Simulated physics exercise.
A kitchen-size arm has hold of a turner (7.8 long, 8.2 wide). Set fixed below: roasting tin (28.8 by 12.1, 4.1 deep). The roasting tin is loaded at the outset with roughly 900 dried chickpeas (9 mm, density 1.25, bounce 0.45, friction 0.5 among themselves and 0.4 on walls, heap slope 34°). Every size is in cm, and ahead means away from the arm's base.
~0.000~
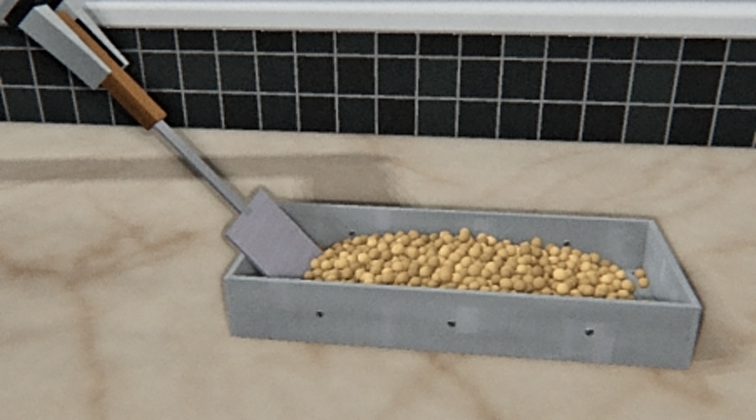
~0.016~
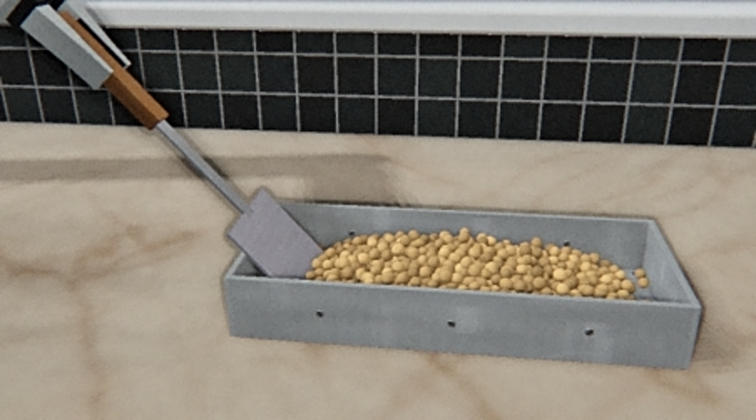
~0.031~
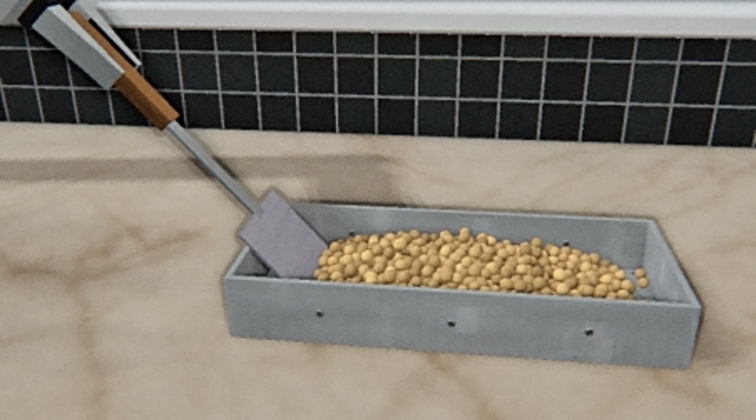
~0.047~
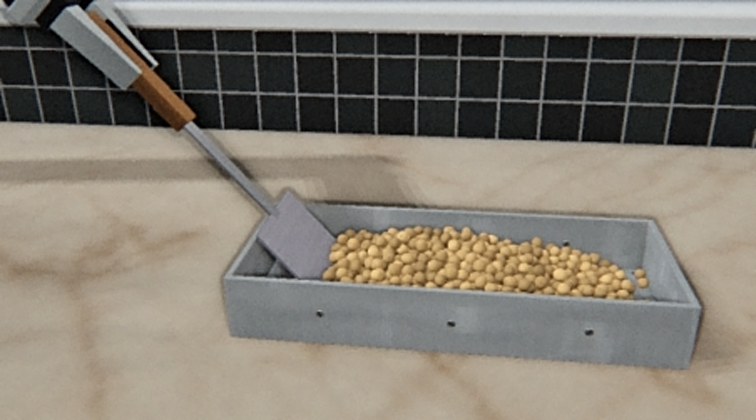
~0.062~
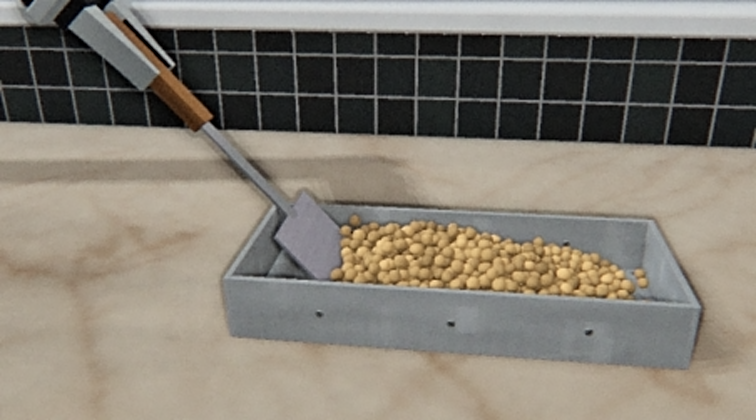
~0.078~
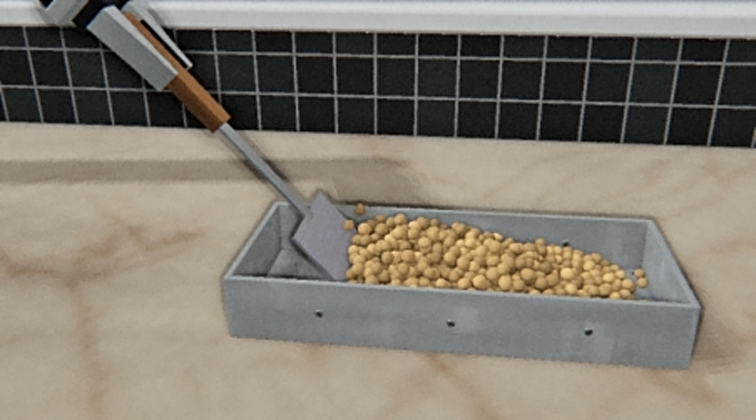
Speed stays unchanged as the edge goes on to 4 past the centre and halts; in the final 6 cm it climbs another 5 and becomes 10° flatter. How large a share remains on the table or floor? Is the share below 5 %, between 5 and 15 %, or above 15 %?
Between 5 and 15 %.
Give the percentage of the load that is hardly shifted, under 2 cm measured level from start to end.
That share is around 15 per cent.
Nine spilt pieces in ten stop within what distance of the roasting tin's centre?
Roughly 45 cm.
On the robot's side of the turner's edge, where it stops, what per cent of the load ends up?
I'd put it at around 25 in a hundred.
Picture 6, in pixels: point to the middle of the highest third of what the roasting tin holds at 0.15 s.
Around (476, 245).
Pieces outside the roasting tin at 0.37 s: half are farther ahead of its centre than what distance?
It's close to 18 cm ahead of the centre.
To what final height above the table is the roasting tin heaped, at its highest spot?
It reaches around 4.5 cm.
By 0.12 s, sloping 48°, highest piece 7 above the table; 900 in the roasting tin.
By 0.15 s, sloping 43°, highest piece 8 above the table; 899 in the roasting tin, 1 on the blade or in flight.
By 0.37 s, sloping 38°, highest piece 8 above the table; 824 in the roasting tin, 65 on the table or floor, 11 on the blade or in flight.
By 1.42 s, sloping 38°, highest piece 4 above the table; 821 in the roasting tin, 79 on the table or floor.
Final count, 821 in the roasting tin, 79 on the table or floor. That is 9 % on the table or floor.
